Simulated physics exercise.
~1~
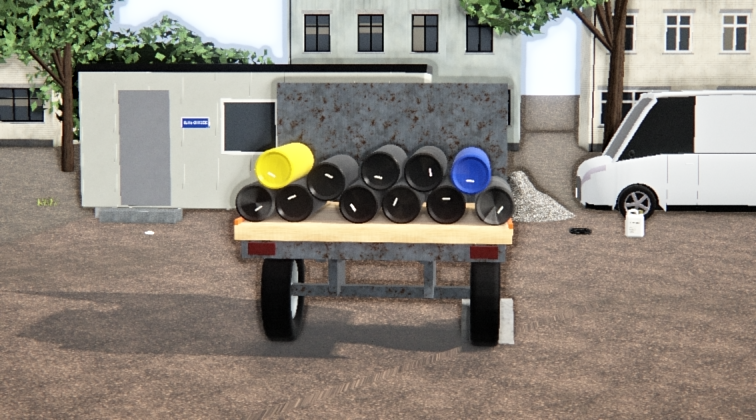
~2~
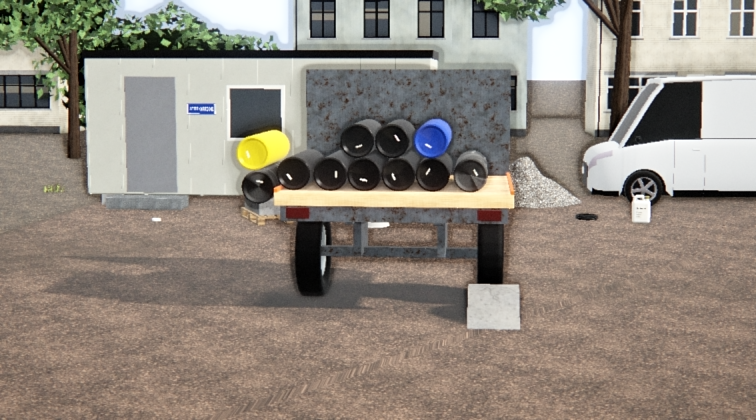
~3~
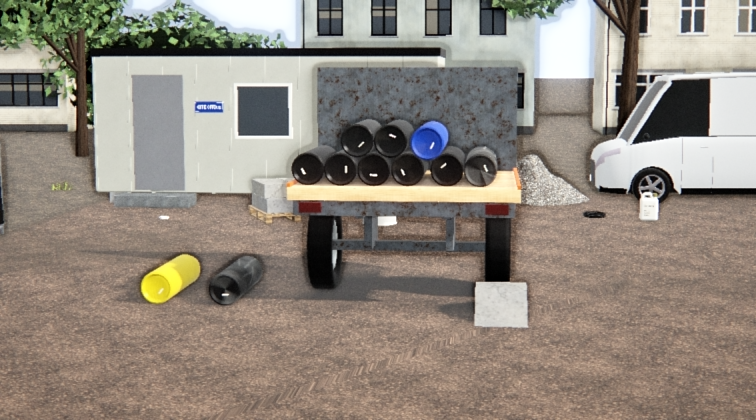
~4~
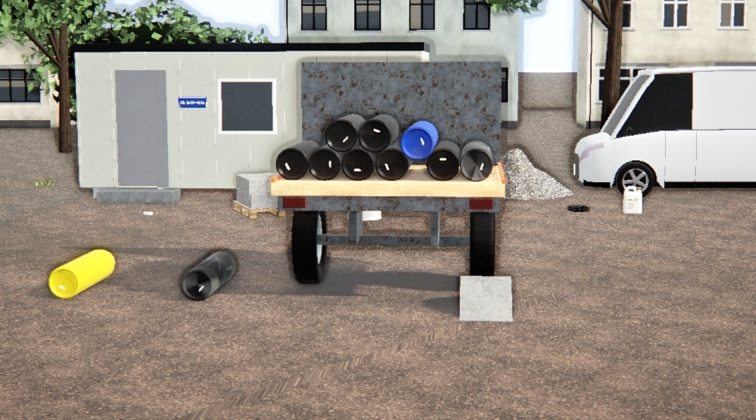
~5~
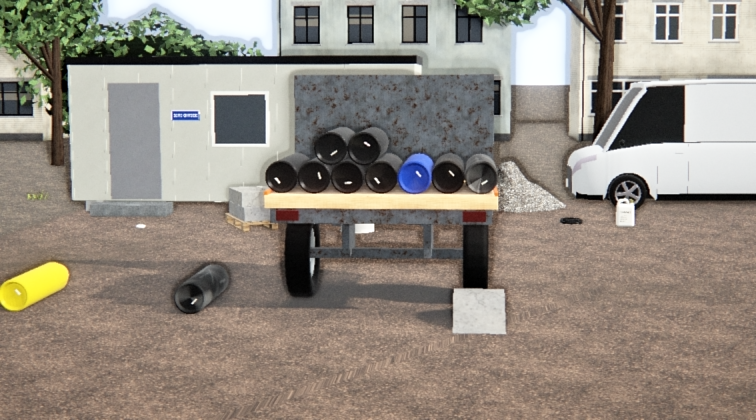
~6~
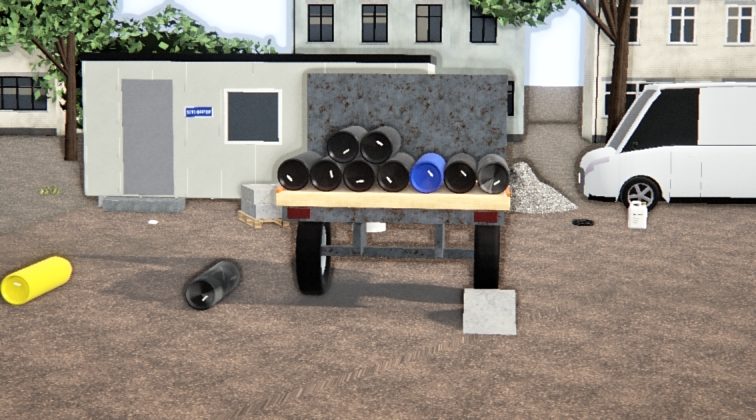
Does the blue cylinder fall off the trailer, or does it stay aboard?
The blue cylinder stays aboard and ends up resting on the deck. The yellow one falls off.
